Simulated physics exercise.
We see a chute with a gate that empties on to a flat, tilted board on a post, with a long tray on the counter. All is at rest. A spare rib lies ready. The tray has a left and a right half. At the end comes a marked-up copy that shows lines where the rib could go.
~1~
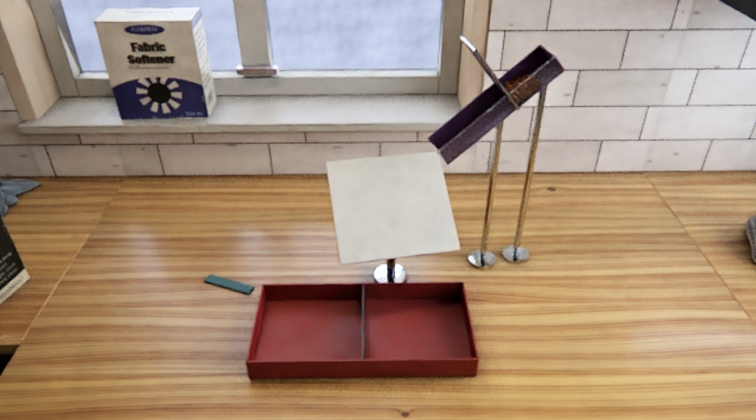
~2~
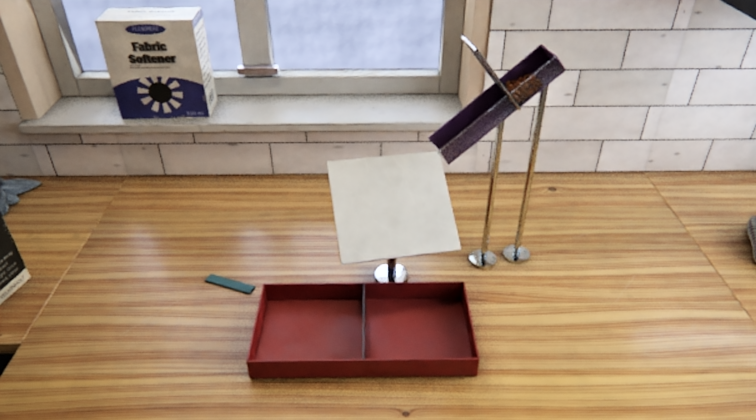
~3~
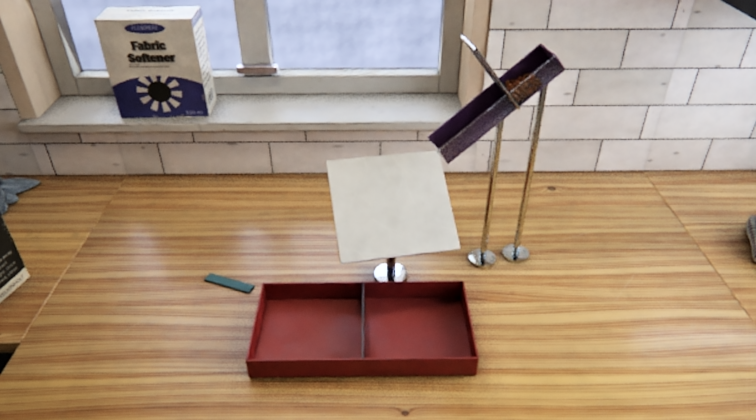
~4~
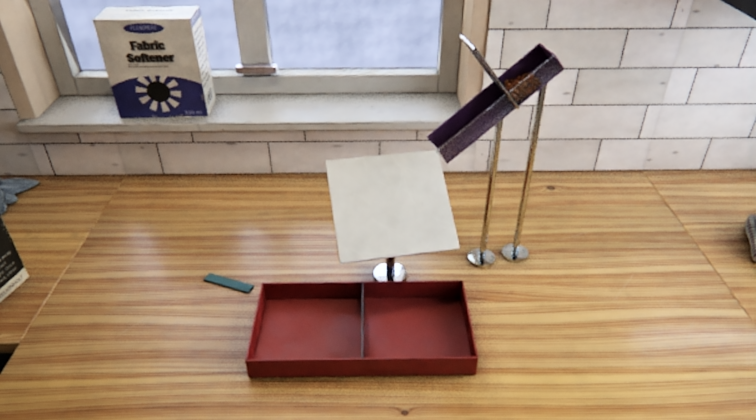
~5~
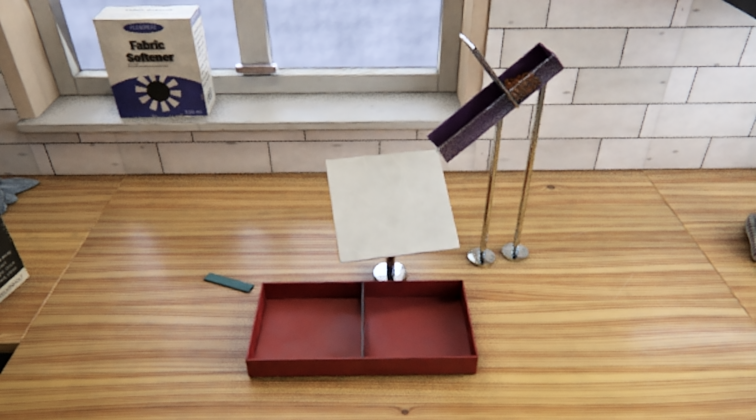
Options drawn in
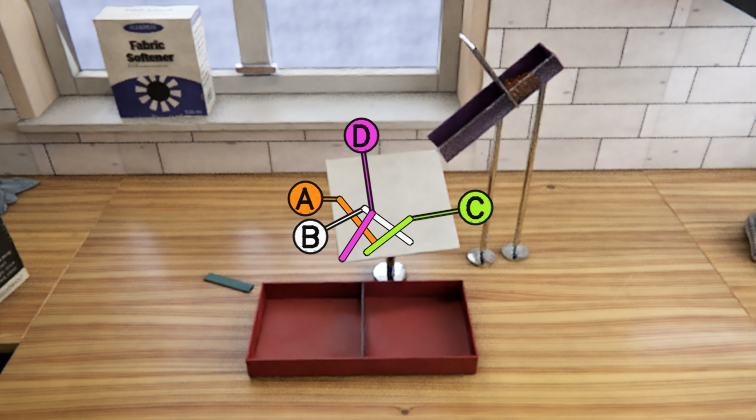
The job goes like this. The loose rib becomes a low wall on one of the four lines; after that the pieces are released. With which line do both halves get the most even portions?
Choose D.
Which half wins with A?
The right half.
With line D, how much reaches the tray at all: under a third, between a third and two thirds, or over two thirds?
Line D gives over two thirds.
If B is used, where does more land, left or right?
The right half.
On the marked copy, line A from (339, 199) to (374, 241); line B from (364, 208) to (410, 242); line C from (410, 218) to (366, 252); line D from (372, 212) to (342, 258).
Choosing A, of what is caught, only a few in the left half, all but a few in the right.
Choosing B, of what is caught, a small share in the left half, all but a few in the right.
Choosing C, of what is caught, all but a few in the left half, only a few in the right.
Choosing D, of what is caught, close to half in the left half, close to half in the right.
